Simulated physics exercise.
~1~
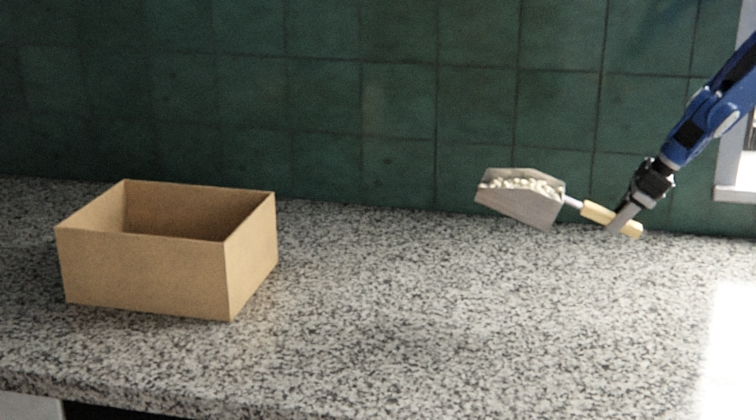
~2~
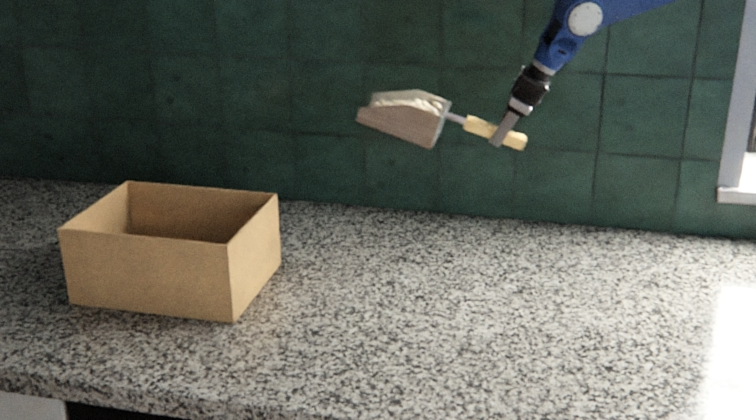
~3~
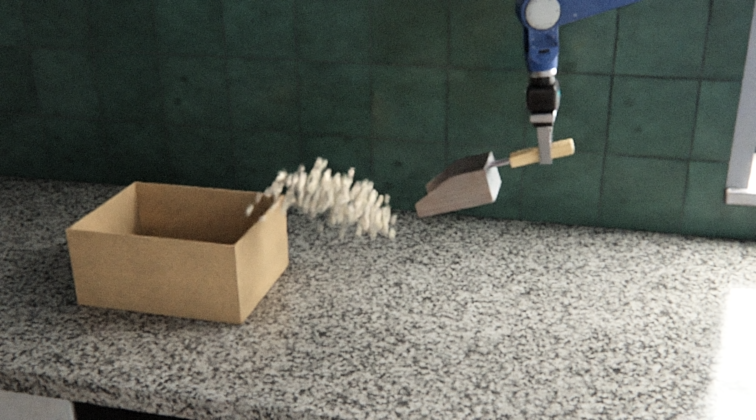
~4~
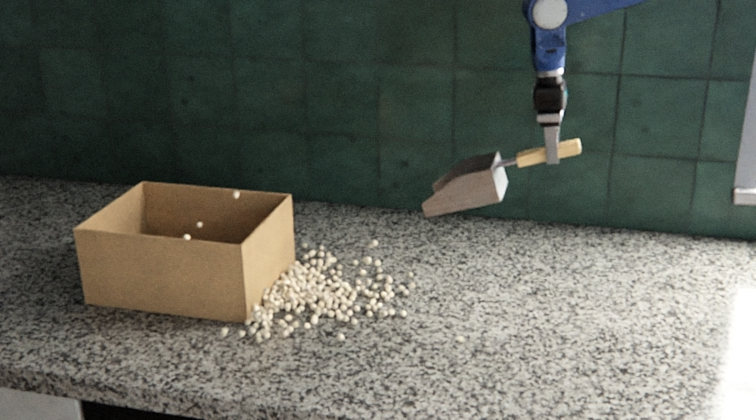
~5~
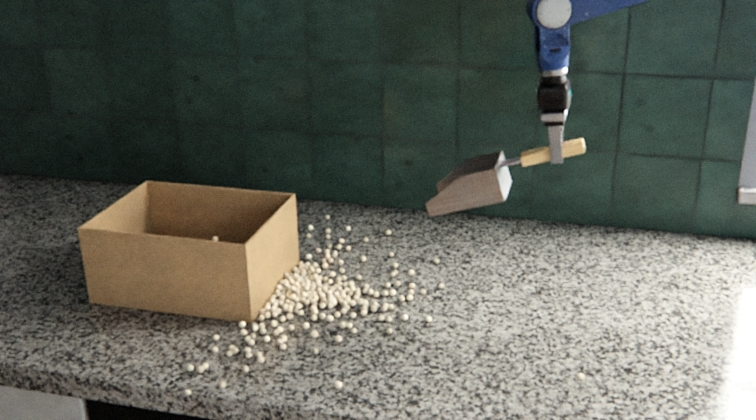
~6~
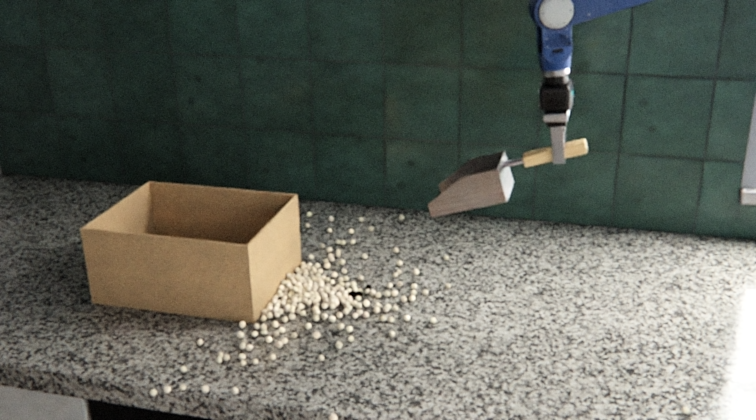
Robot arm lifting a scoop of white beads leftward, tipping it short of a cardboard box and scattering most across the counter.
